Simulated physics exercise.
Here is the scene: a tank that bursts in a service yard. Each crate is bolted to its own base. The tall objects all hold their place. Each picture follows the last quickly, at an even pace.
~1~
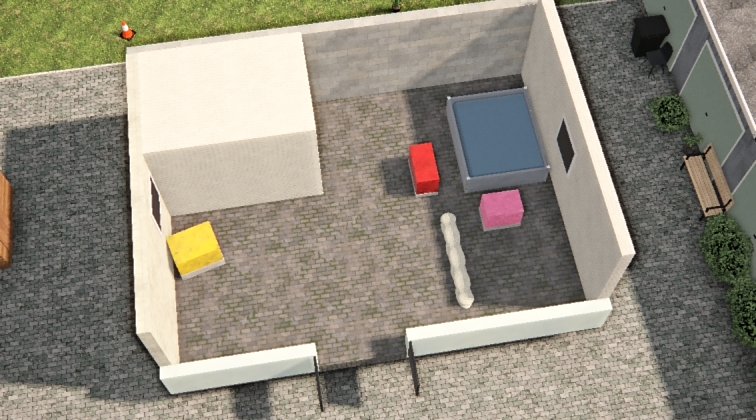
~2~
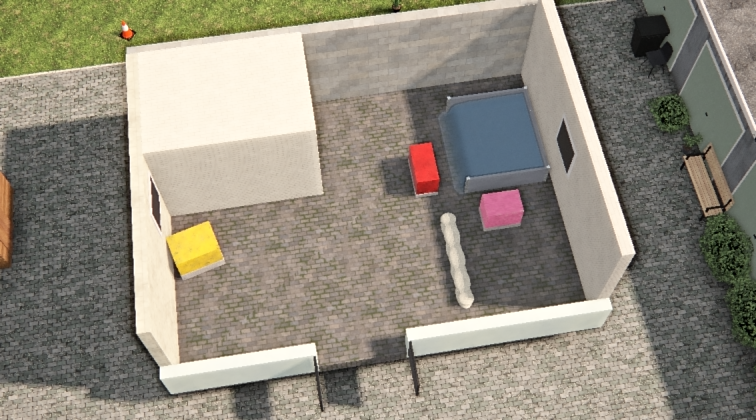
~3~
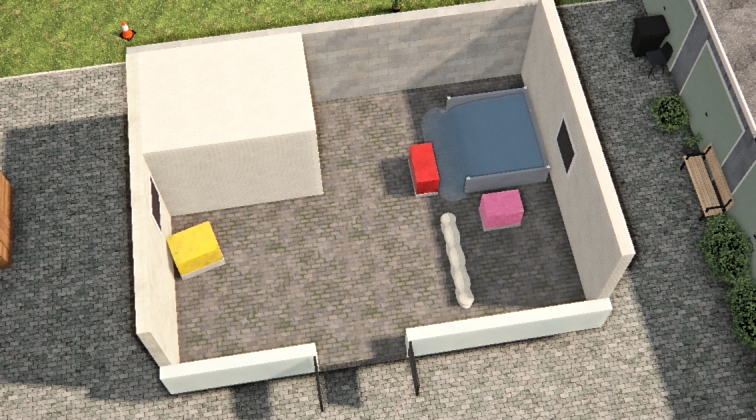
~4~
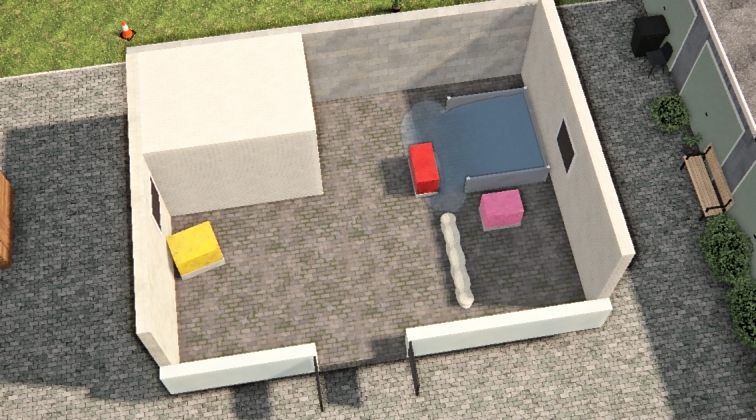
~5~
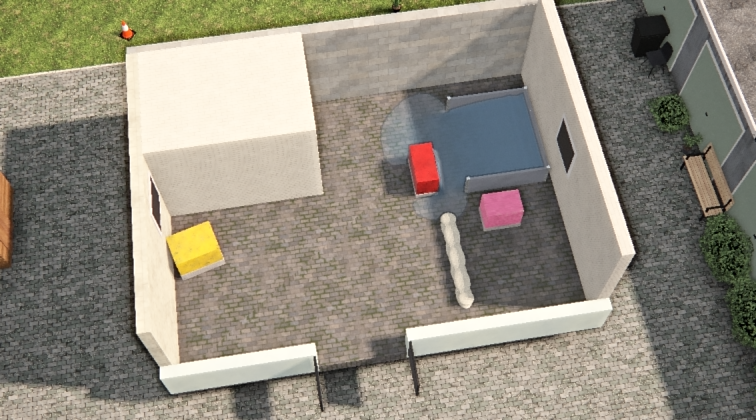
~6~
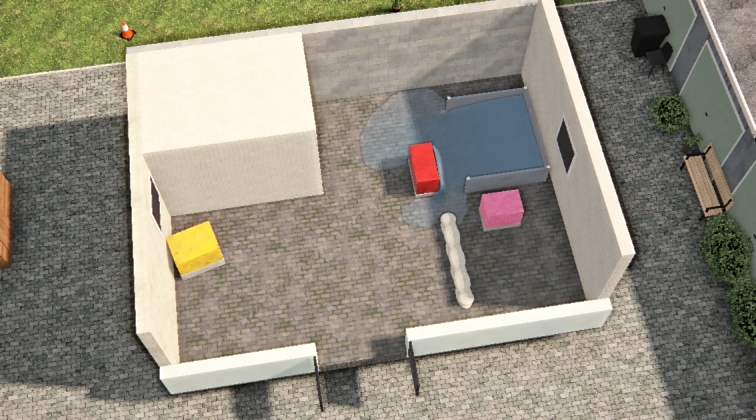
Water pours from the left side of a blue, square tank in a walled, paved yard, spreading left in a thin sheet around a red block, while the pink and yellow blocks and the lumpy pale barrier stay still.
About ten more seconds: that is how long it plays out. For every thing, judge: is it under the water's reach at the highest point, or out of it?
Red crate: Within reach, so wet; pink crate: Out of reach, so dry; yellow crate: Out of reach, so dry.
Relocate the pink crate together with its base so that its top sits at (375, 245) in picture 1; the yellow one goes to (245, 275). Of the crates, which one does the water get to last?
Answer: The crate marked yellow.
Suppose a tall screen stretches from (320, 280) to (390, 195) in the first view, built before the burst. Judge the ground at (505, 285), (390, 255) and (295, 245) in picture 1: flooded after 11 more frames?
The first point comes out inundated, the next inundated, the last unwetted.
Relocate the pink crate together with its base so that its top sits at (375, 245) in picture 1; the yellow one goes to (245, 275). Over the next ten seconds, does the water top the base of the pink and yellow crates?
Outcome - pink crate is flooded, yellow crate is not reached.
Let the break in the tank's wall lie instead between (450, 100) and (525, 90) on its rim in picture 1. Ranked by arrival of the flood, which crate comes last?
My pick is the yellow crate.
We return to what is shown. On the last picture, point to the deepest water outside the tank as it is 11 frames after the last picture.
About at (322, 113).
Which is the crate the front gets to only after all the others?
It's the yellow-painted one.
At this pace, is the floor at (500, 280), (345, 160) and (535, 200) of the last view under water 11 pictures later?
First spot swamped, second spot swamped, third spot clear.
A moment on, water covers 25 % of the floor; the red crate water round its plinth, the pink crate water round its plinth, the yellow crate not reached.
Next, water covers 35 % of the floor; the red crate water round its plinth, the pink crate water round its plinth, the yellow crate not reached.
Then, water covers 45 % of the floor; the red crate water round its plinth, the pink crate water round its plinth, the yellow crate not reached.
Later, water covers 75 % of the floor; the red crate water round its plinth, the pink crate water round its plinth, the yellow crate water round its plinth.
In the end, water covers 90 % of the floor; the red crate was topped, the pink crate stayed above the water, the yellow crate stayed above the water.
